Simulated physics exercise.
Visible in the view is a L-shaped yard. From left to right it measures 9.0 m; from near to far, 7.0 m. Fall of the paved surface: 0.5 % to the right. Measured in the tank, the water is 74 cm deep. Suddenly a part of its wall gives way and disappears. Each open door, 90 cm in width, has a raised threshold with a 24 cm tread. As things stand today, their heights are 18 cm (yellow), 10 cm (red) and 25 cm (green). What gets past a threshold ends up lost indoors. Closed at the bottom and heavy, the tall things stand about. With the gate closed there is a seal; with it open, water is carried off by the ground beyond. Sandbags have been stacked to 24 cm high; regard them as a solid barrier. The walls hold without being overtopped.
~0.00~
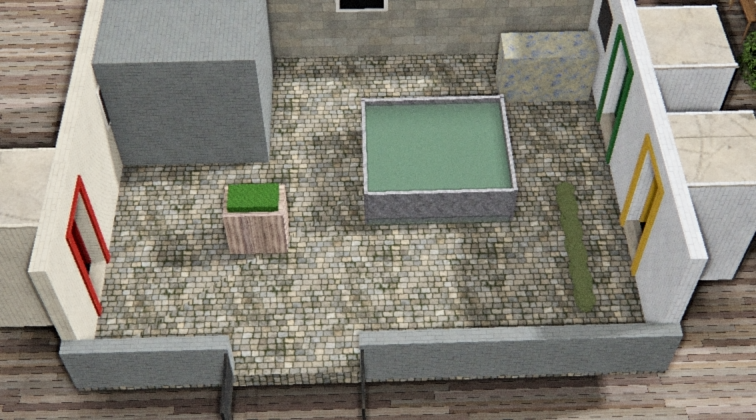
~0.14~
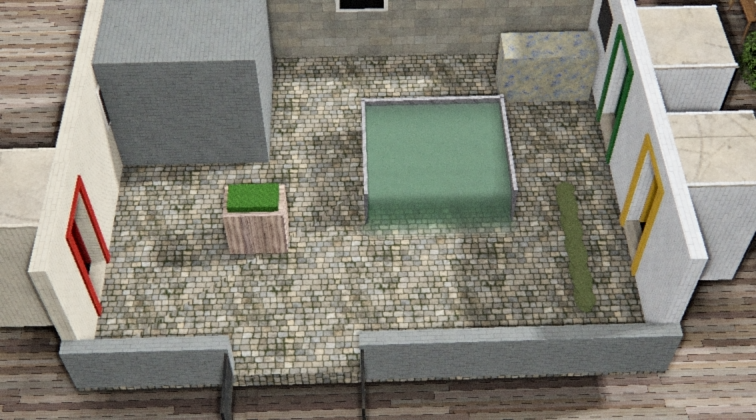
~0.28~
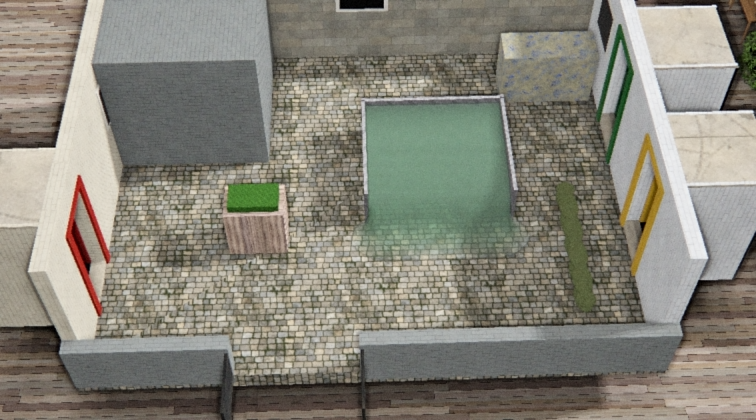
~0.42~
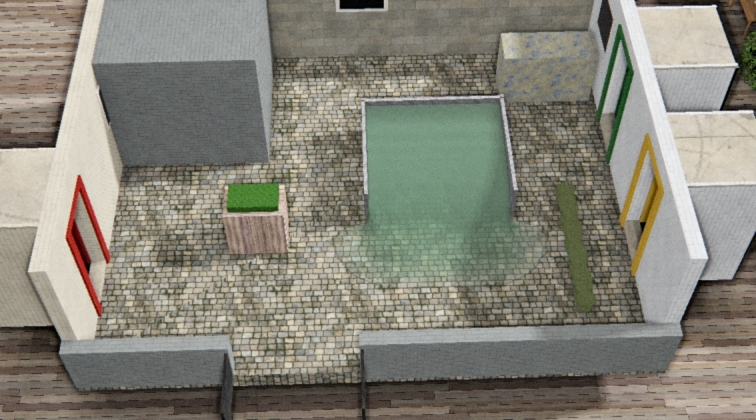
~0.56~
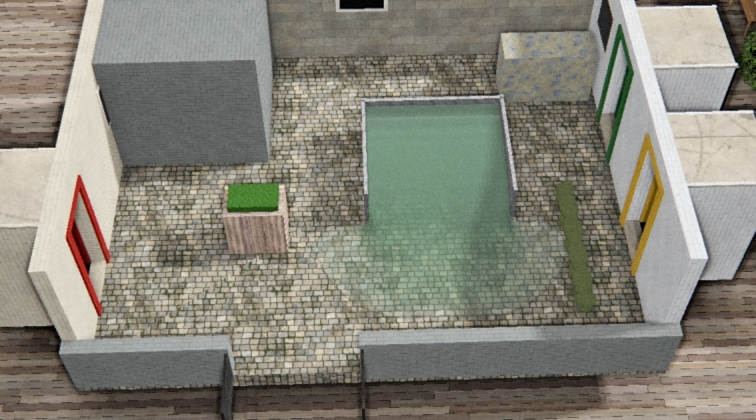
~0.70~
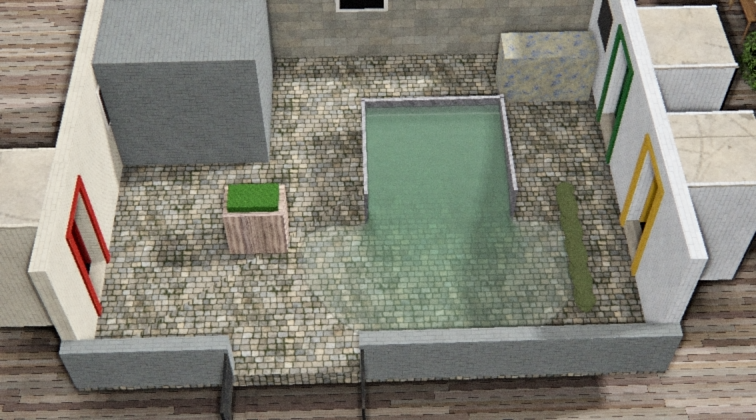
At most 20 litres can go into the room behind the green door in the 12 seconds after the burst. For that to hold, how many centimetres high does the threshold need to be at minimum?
It would need to be around 12 cm high.
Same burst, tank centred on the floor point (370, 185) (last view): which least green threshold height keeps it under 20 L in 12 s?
At least roughly 7.5 cm high.
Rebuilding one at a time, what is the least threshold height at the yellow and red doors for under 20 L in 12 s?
You'd want about 7.5 centimetres at yellow and about 10.0 centimetres at red.
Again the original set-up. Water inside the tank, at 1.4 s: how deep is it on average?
The mean depth is about 38 cm.
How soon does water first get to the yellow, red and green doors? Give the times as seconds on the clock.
It gets to yellow at 2.4 s, to red at 3.6 s, and to green at 3.2 s.
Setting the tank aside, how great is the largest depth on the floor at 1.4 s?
About 48 cm at most.
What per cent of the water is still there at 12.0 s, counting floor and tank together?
Roughly 82 percent of the water remains.
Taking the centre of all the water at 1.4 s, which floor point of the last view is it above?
I'd put it close to (439, 228).
After 1.4 s water covers 25 % of the floor, deepest (48 cm) near (451, 346); it has not reached the green door.
After 3.0 s water covers 40 % of the floor, deepest (46 cm) near (642, 351); it has not reached the green door.
After 12.0 s water covers 95 % of the floor, deepest (12 cm) near (358, 192); 9 cm at the green door, 0 litres in over its 25 cm threshold.
At the green door as built, the water arrived by 3.3 s and peaked near 17 cm at 7.6 s.
With a threshold of 10 cm, 39 litres would have come in within the 12 s; with 14 cm, 9 litres. So under 20 litres takes about 12 cm.
